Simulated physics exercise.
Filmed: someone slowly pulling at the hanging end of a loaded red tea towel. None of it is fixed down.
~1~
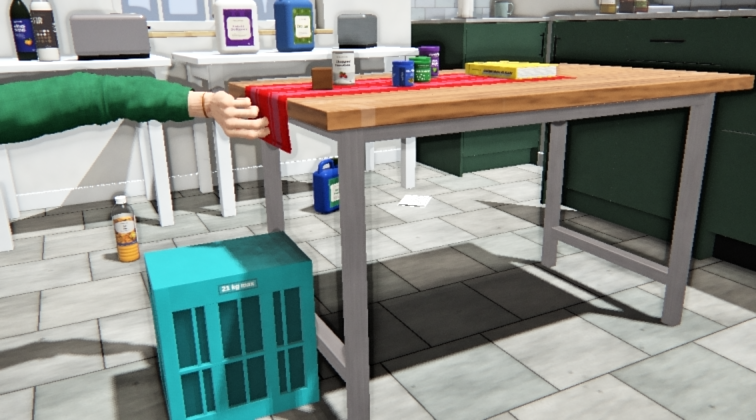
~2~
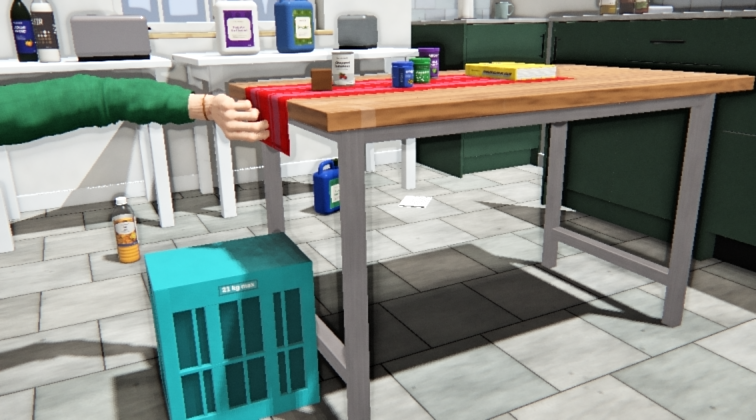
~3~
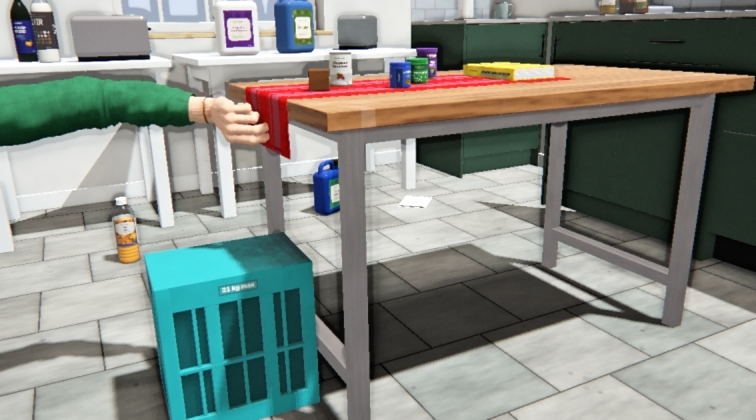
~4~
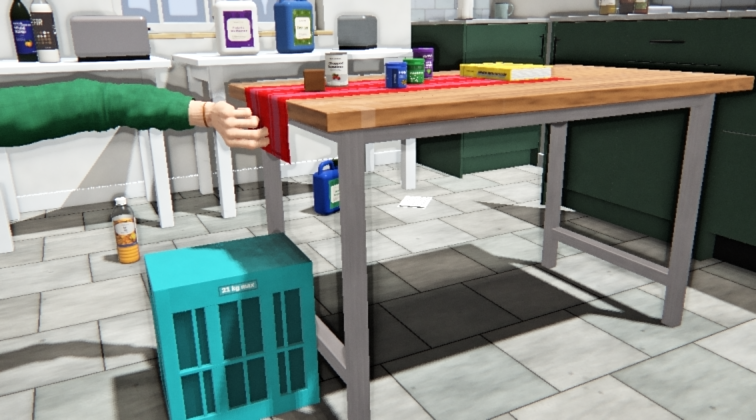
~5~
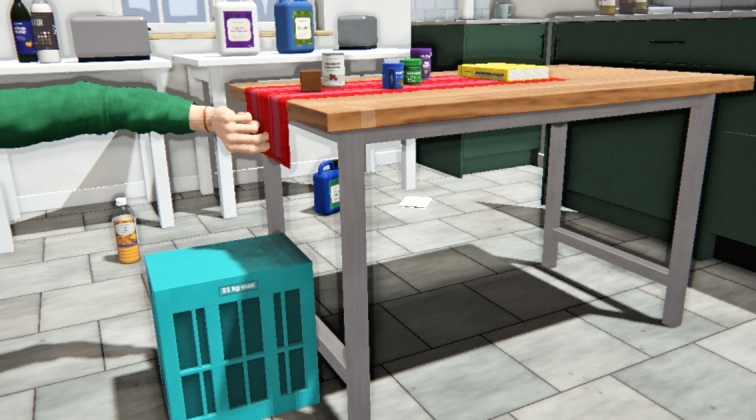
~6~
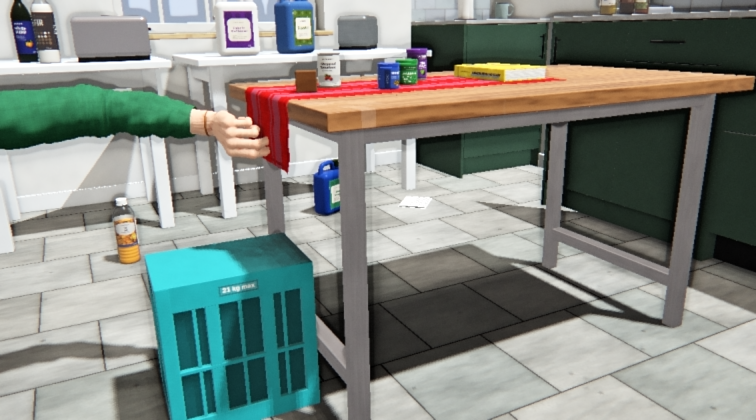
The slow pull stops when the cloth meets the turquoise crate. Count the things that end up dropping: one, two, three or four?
I expect two of them not to stay on top.
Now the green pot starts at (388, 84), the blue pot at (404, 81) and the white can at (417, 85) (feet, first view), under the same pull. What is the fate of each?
Of these three, the green pot rides it out, the blue pot rides it out, the white can rides it out.
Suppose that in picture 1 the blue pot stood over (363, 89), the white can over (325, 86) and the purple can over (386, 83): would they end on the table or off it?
Blue pot dropped, white can dropped, purple can kept.
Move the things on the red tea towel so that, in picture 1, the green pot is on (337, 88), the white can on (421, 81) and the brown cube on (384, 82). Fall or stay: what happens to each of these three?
Final state: The green pot is no longer up, the white can is still in place, the brown cube is still in place.
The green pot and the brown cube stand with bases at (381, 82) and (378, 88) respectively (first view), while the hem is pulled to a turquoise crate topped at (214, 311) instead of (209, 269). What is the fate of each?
The green pot is lost; the brown cube is lost.
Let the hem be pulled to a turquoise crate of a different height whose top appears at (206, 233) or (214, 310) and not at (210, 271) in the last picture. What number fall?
You'd get 1 and then 3.
A little later, hem near (271, 210); brown cube gone.
Next, hem on the crate; brown cube and white can gone.
When it is over, hem on the crate; brown cube and white can gone. The count of fallen things is two.
